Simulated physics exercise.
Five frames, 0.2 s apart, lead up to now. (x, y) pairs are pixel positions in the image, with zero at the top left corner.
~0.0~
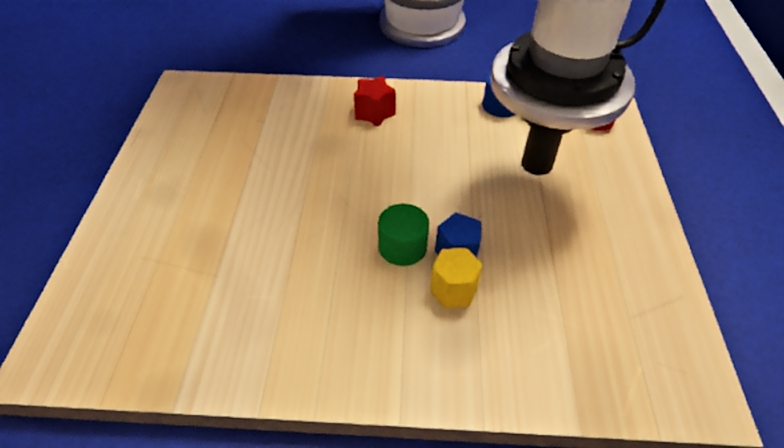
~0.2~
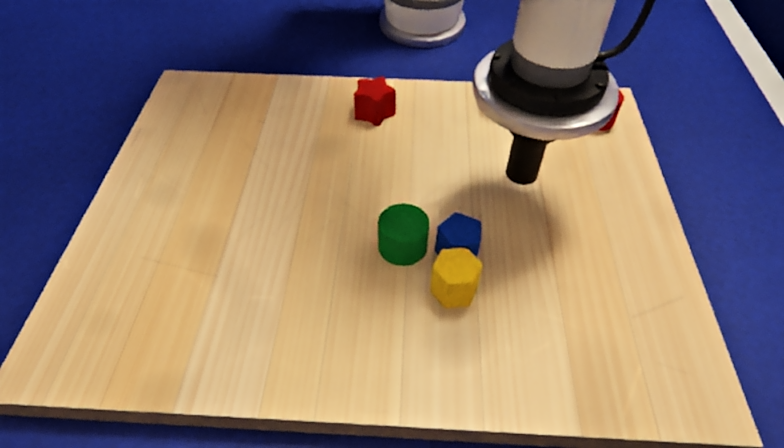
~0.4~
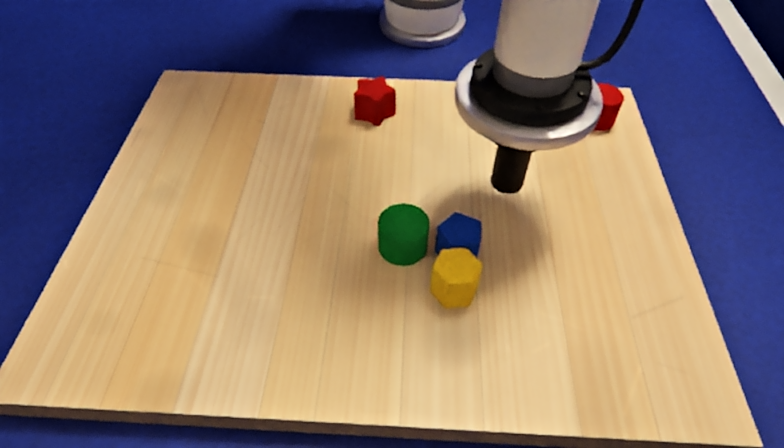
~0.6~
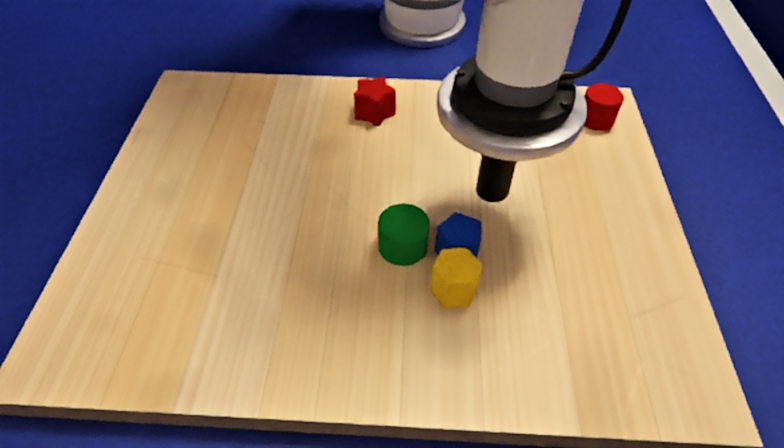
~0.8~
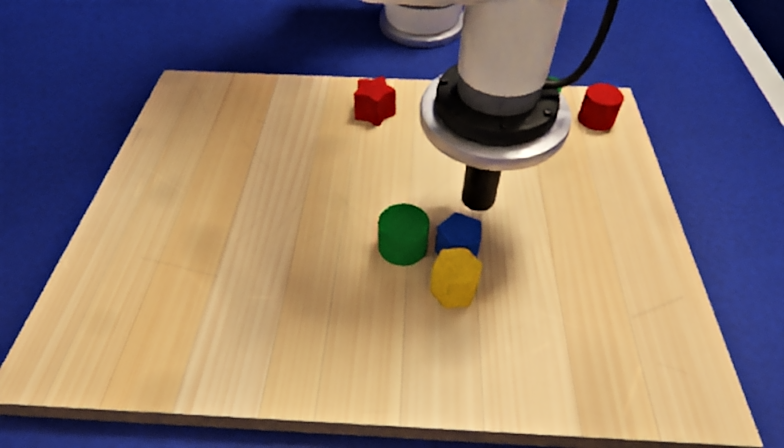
On a light wooden board over a blue surface, a robot arm with a black rod moves steadily left and toward the viewer, nearing a blue block beside green and yellow ones, while the blocks stay still.
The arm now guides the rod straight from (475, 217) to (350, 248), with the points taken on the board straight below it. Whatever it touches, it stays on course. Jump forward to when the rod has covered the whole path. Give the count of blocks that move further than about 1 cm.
By the end of the path, one block has moved more than about a centimetre.
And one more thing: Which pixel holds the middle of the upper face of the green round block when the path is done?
By then it is at (336, 258).
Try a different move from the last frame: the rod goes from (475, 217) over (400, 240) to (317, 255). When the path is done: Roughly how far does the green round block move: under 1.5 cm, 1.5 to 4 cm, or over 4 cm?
Band: Over 4 cm.
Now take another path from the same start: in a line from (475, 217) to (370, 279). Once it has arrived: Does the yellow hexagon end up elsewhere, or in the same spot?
Somewhere new.
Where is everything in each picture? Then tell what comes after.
In the first picture, rod tip at (537, 165); block tops, green round block at (404, 221); blue five-sided block at (462, 228).
In the second picture, rod at (522, 174); blocks unchanged.
In the third picture, rod at (507, 183); blocks unchanged.
In the fourth picture, rod at (492, 191); blocks unchanged.
In the fifth picture, rod at (478, 200); green round block at (404, 221); blue five-sided block at (462, 228).
What follows on the original path. One third of the way, rod at (435, 210); nothing pushed yet.
Two thirds of the way, rod at (391, 221); green round block at (364, 240).
At the end, rod at (349, 231); green round block at (336, 258); blue five-sided block in place.
